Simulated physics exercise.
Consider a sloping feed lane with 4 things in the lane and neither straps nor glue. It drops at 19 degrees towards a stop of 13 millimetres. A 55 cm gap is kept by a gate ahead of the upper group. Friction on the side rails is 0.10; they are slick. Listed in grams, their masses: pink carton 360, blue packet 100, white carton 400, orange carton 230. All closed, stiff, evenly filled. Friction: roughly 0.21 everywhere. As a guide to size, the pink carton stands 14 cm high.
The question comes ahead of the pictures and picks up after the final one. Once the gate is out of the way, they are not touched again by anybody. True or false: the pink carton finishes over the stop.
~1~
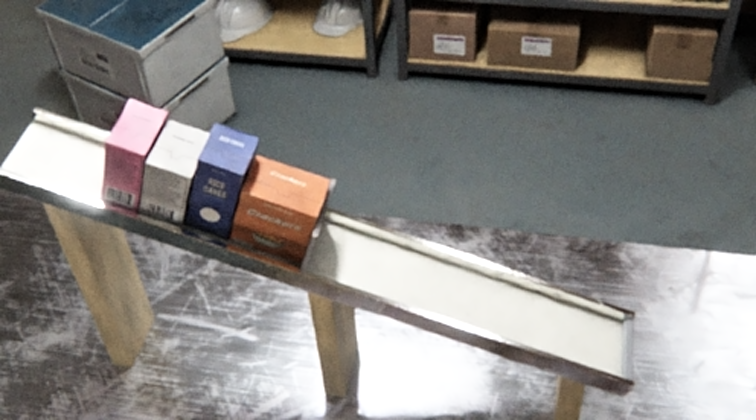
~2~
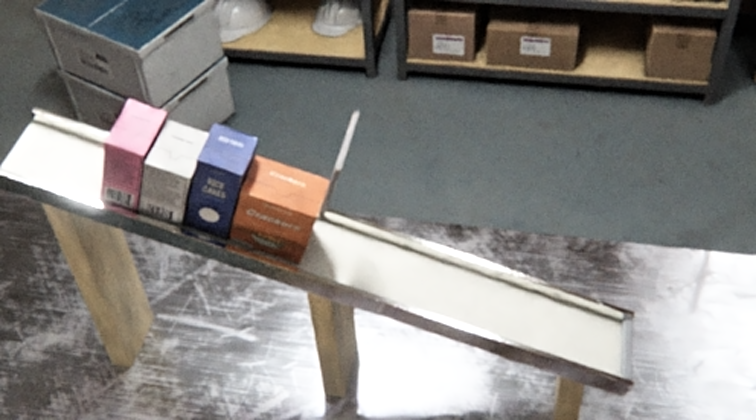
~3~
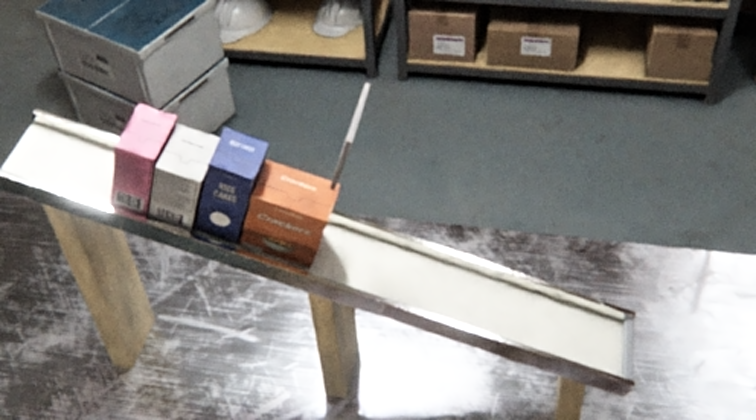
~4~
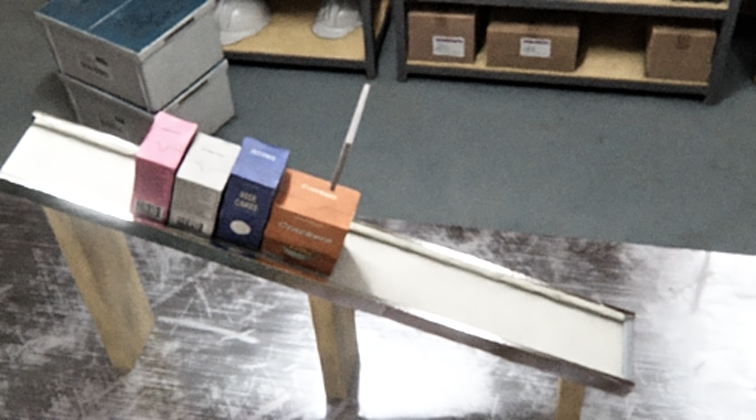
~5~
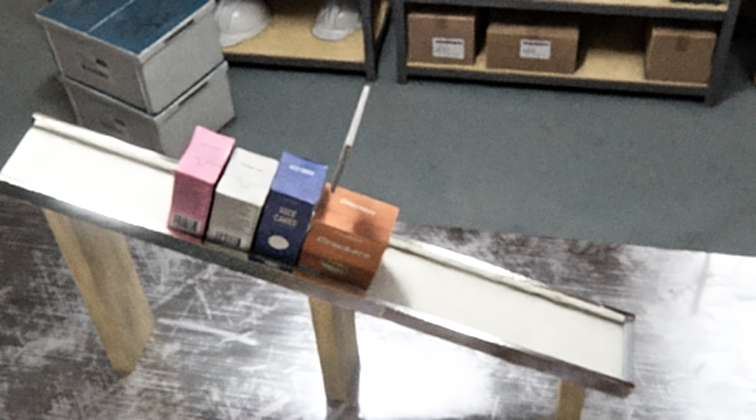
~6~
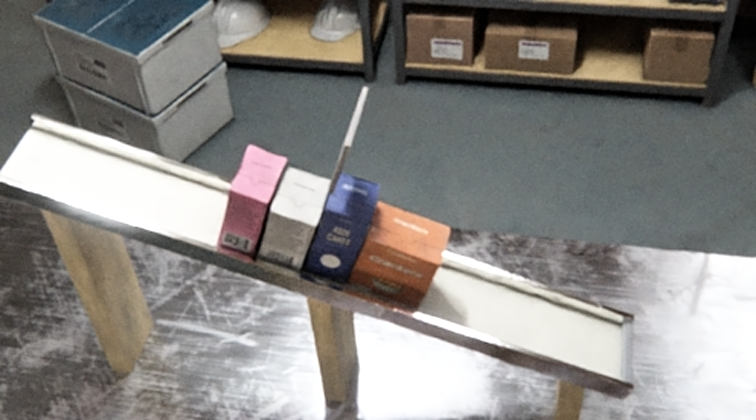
False.
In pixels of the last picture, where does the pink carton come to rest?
At pixel (467, 273) or so, give or take.
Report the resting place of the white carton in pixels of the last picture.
Rest position, about (505, 287) px.
Then, 0.10 s after the last picture, leader 27 cm from the stop; pink carton near (297, 218).
Then, 0.30 s after the last picture, leader 8 cm from the stop; pink carton near (412, 256).
Then, 0.40 s after the last picture, pink carton near (473, 274).
At rest, all 4 in the lane. In the last view, pink carton near (467, 273).
